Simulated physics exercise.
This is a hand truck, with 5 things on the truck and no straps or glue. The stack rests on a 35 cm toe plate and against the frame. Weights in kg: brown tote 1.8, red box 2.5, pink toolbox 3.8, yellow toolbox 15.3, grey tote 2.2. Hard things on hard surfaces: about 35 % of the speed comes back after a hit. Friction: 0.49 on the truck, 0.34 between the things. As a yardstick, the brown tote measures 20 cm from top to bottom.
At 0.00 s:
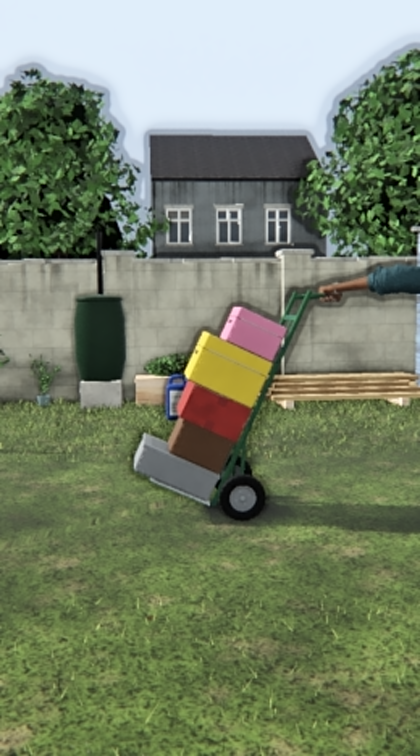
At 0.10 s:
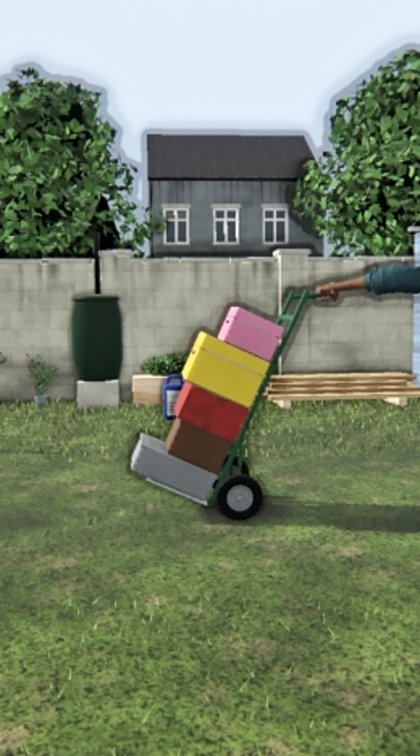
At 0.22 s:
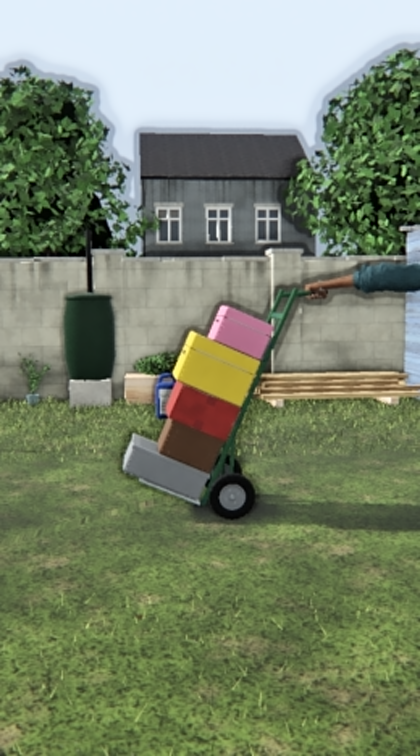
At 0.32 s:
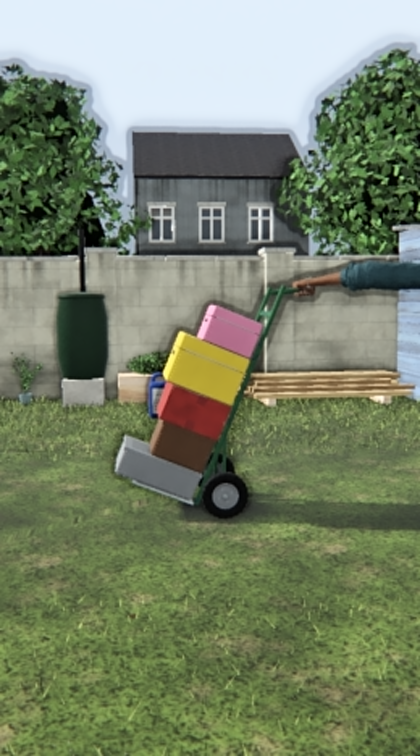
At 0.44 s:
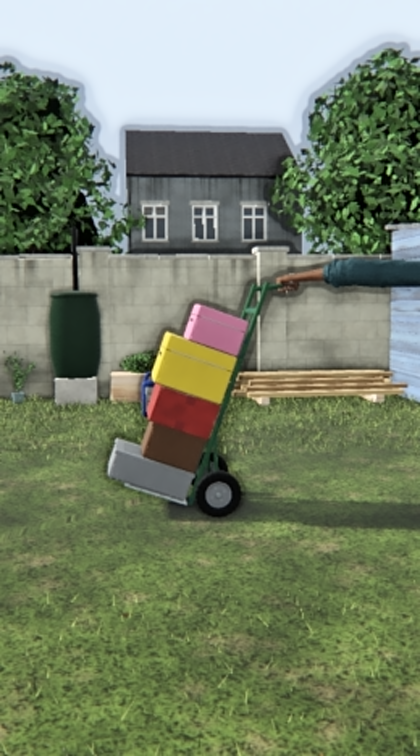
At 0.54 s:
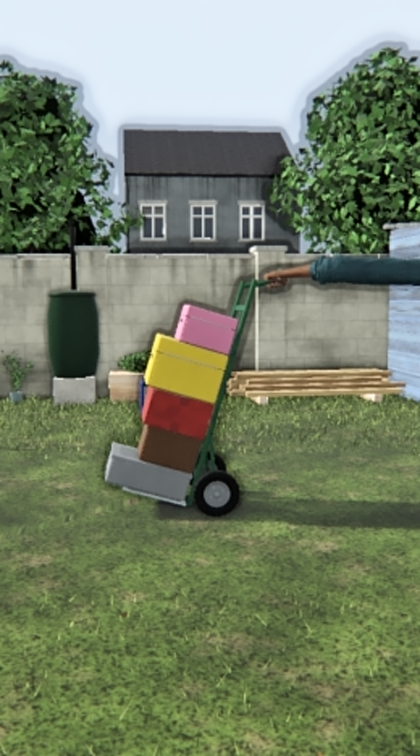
A hand truck stacked with five colourful boxes tilts slightly more upright as an arm grips its handle.
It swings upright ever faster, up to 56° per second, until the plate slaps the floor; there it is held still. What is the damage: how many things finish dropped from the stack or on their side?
Things lost: Zero.
After 0.84 s, leaning back 4°.
After 1.04 s, truck upright; red box 5° off its base near (152, 421); brown tote 4° off its base near (158, 456); pink toolbox 5° off its base.
After 1.44 s, truck upright; red box 4° off its base near (153, 421); brown tote 3° off its base near (158, 457); pink toolbox 4° off its base.
After 1.54 s, truck upright.
In the end (2.1 s), all 5 under 10 cm from the start. At the end, from the last picture's camera, brown tote near (159, 458), red box near (156, 423).
